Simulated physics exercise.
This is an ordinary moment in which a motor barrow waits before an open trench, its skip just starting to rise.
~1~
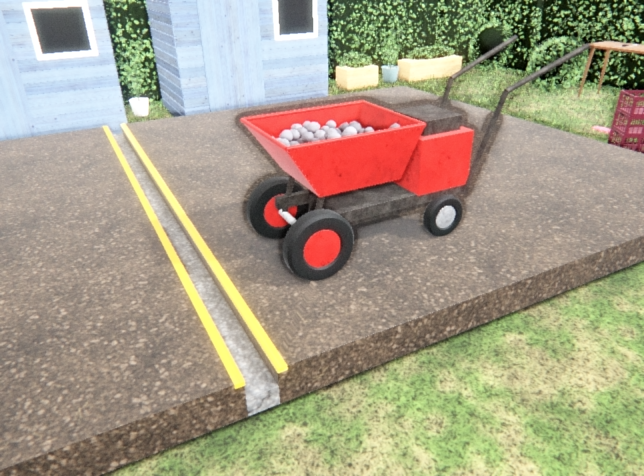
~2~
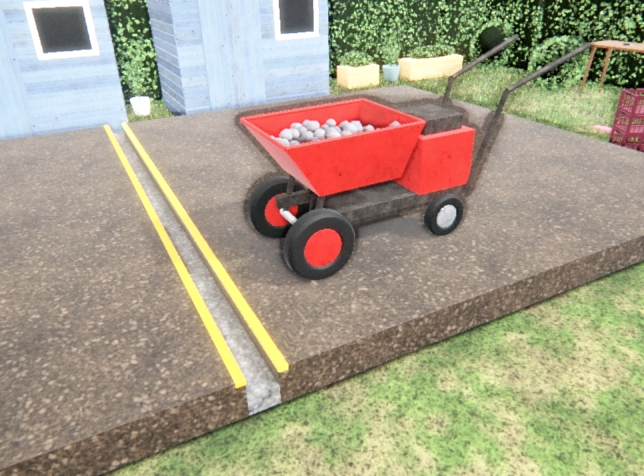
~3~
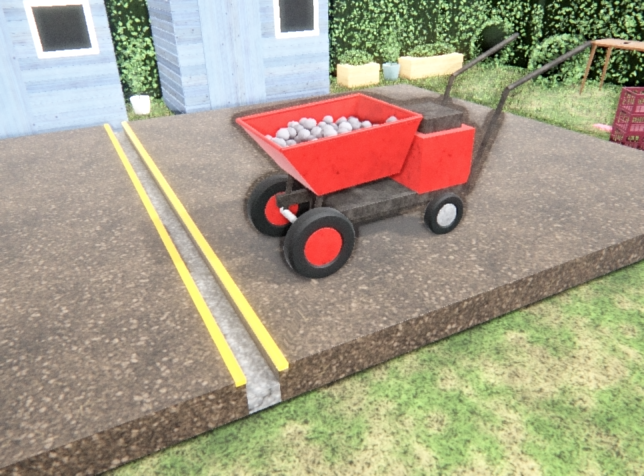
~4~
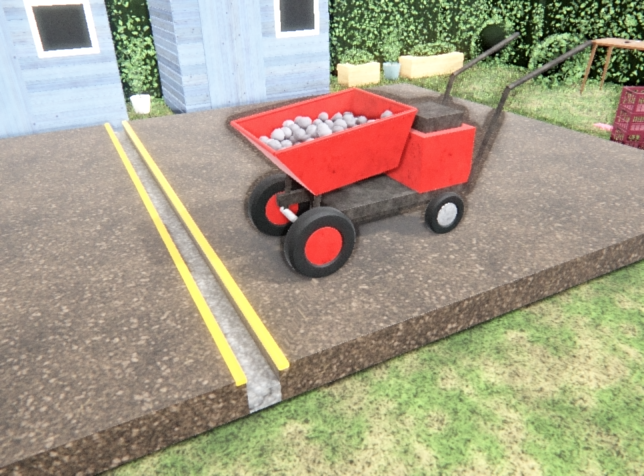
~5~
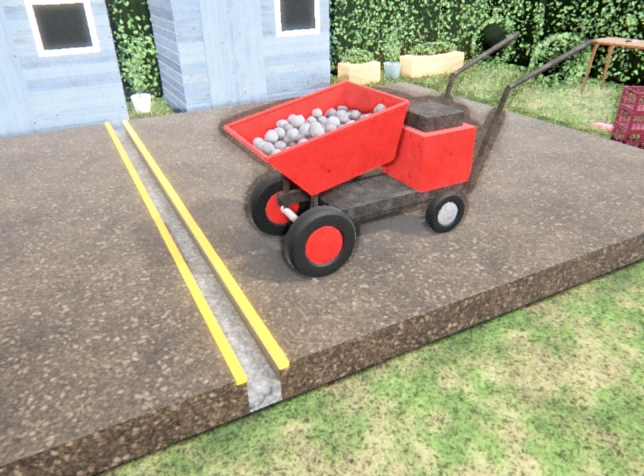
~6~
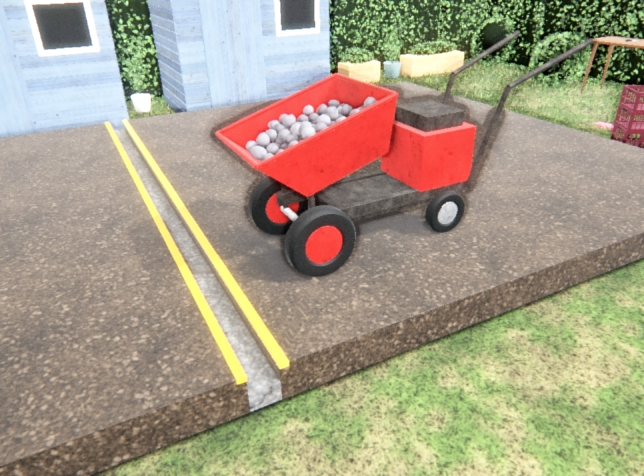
On a garden patio, a red motor barrow stands beside a narrow yellow-edged trench, its skip of grey cobbles tilting gradually forward.
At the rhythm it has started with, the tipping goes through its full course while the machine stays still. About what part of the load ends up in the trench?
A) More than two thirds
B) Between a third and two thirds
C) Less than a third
Less than a third.
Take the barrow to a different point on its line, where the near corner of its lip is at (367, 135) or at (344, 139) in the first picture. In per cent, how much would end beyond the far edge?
You'd see close to 10 per cent the first time and close to 10 per cent the next.
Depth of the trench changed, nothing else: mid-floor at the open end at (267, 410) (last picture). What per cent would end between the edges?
The share would be around 10 in a hundred.
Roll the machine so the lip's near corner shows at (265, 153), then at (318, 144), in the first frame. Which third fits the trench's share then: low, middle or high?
Okay, the first stop comes out as under a third and the second as in the middle band.
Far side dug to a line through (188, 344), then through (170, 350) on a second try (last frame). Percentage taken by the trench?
Estimated share: Try 1 approx. 60 in a hundred, try 2 approx. 80 in a hundred.
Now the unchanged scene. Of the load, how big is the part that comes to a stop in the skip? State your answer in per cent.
10 %, about.
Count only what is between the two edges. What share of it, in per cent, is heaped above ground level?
Roughly 15 %.
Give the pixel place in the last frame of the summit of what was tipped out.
Roughly at (167, 271).
Just after the last frame, skip tipped steeply; every one in the skip.
A moment on, skip tipped right over; the larger part in the skip; just a few in or heaped over the trench; about a tenth beyond it.
Further on, skip tipped right over; roughly a quarter in the skip; about a tenth in or heaped over the trench; roughly two thirds beyond it.
When it is over, skip tipped right over; about a tenth in the skip; about a tenth in or heaped over the trench; the larger part beyond it.
